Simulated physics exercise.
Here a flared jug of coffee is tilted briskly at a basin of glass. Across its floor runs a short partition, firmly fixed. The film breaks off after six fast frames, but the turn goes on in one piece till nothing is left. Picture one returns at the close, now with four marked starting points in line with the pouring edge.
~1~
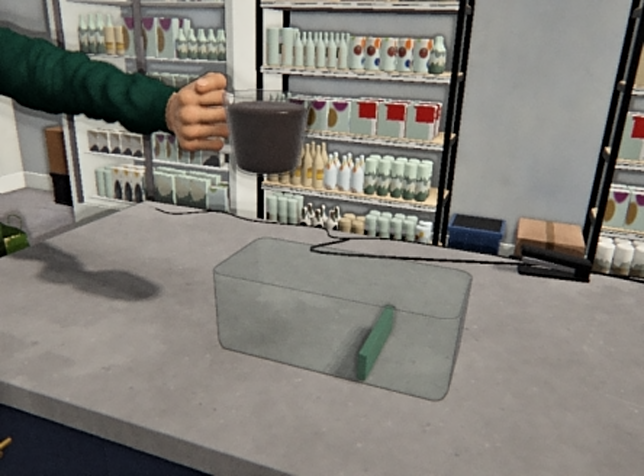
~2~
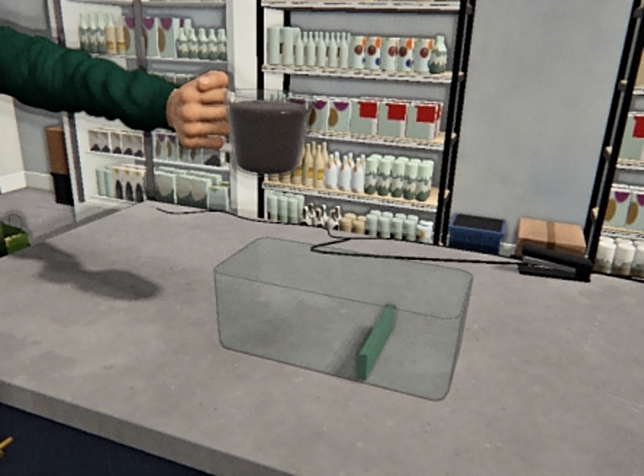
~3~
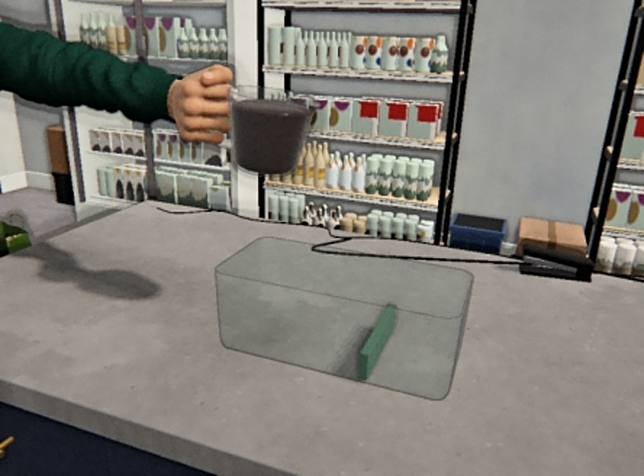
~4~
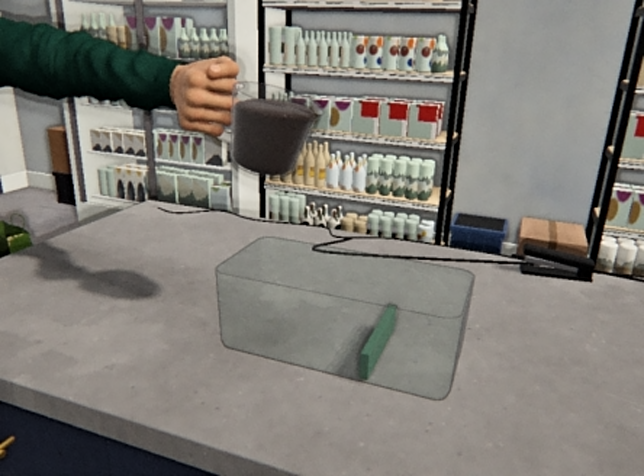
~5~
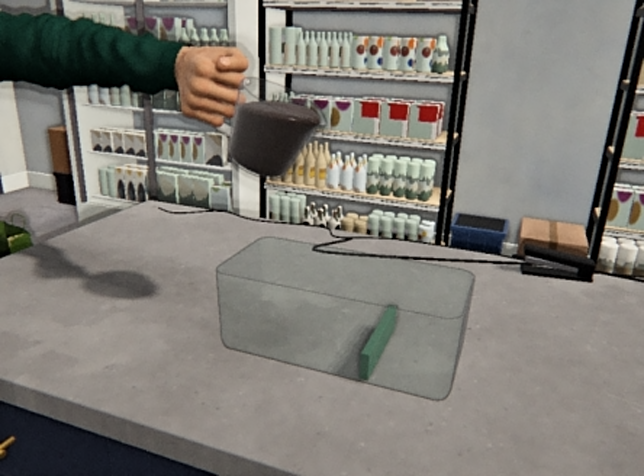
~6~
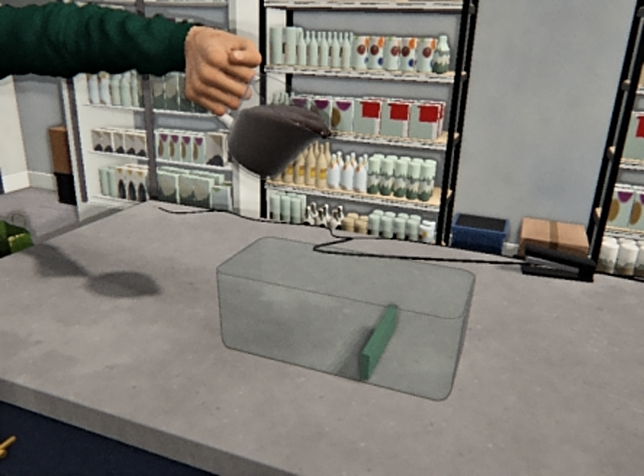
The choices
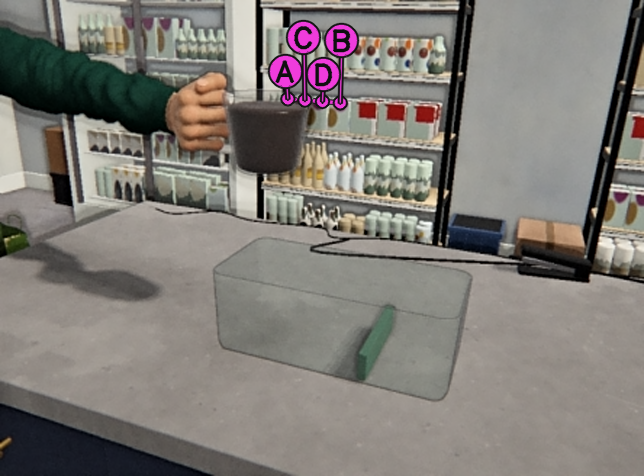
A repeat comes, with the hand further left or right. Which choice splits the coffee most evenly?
Best: B.
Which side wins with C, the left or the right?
The left one.
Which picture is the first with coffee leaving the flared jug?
Picture 6.
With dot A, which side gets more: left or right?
The left one.
In magenta, A at (287, 98); B at (340, 102); C at (304, 100); D at (322, 101).
With A, about 84 % ends left of the wall and 11 % right of it; 4 % is lost outside.
With B, about 48 % ends left of the wall and 49 % right of it; 3 % is lost outside.
With C, about 86 % ends left of the wall and 8 % right of it; 6 % is lost outside.
With D, about 83 % ends left of the wall and 13 % right of it; 4 % is lost outside.
